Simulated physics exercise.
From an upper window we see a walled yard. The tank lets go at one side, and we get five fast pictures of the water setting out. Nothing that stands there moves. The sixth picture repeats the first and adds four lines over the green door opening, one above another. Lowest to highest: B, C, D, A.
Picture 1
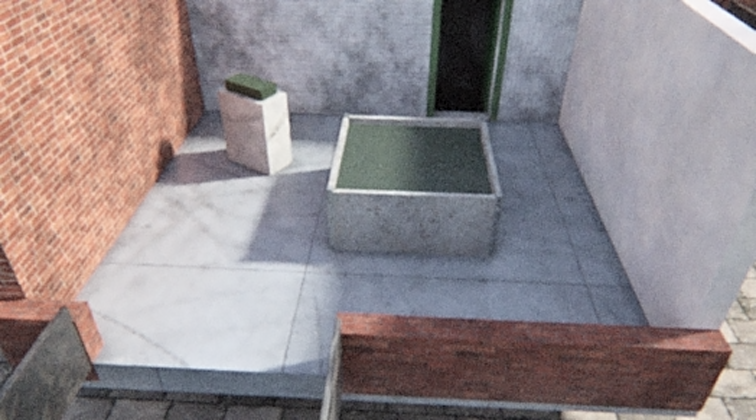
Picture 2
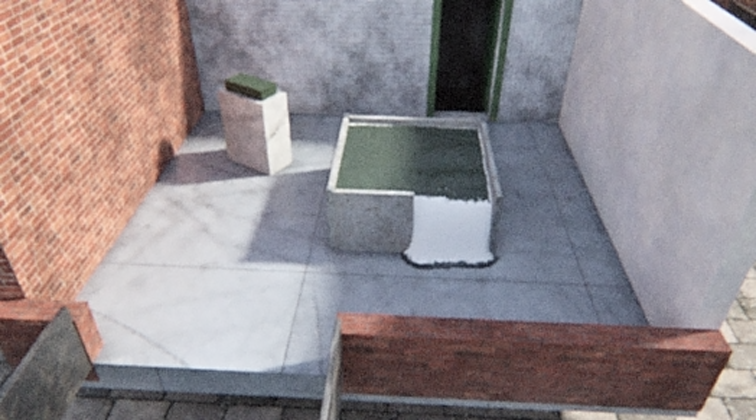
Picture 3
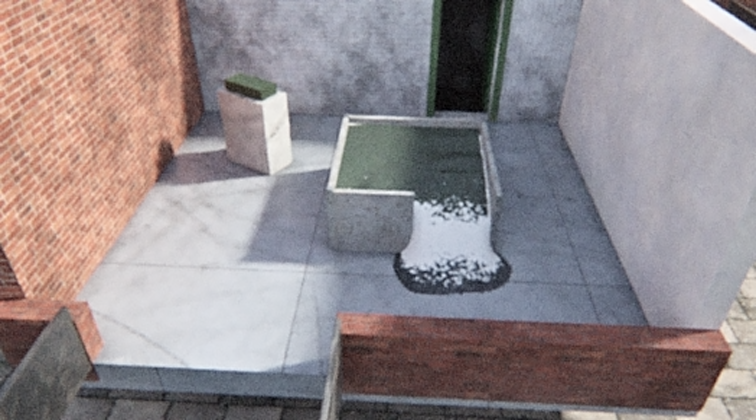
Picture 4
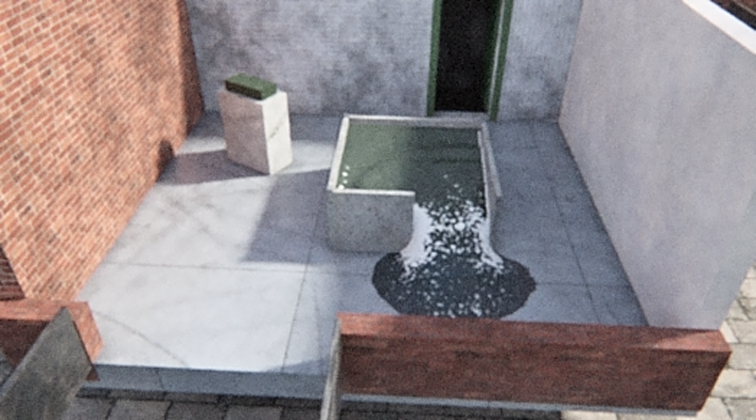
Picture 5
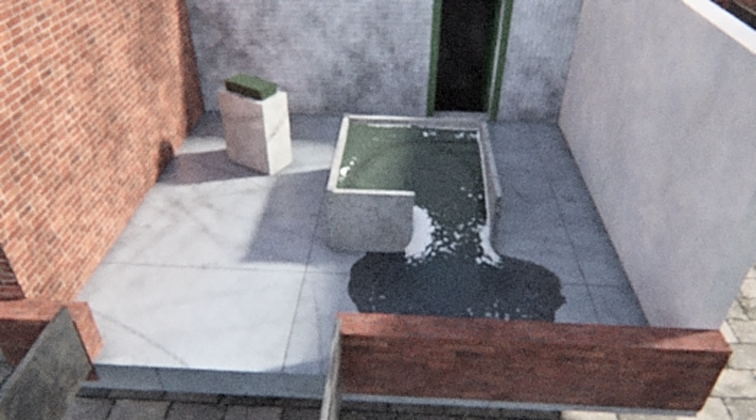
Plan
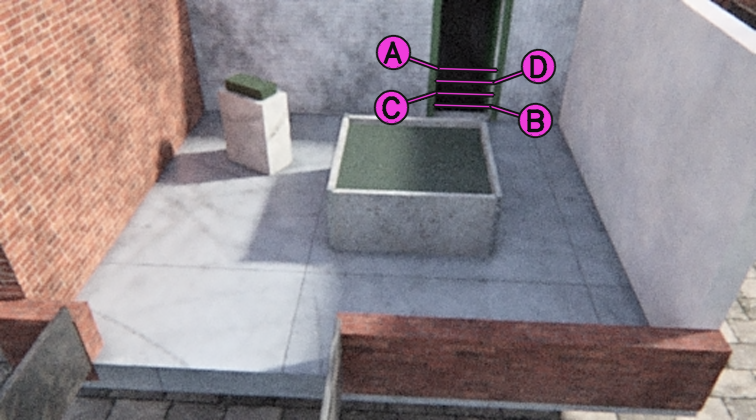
Water pouring from the broken front right corner of a raised tank and spreading in a dark pool across a walled yard.
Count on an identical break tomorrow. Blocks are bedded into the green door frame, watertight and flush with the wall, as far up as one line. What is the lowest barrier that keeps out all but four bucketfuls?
The limit is B.
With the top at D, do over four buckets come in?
No, not at all.
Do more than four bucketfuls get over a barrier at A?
No.
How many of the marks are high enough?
All four.
On the marked copy, A at (466, 69); B at (463, 105); C at (464, 93); D at (465, 81); from the bottom up B, C, D, A.
For height A, nothing gets over.
For height B, nothing gets over.
For height C, nothing gets over.
For height D, nothing gets over.
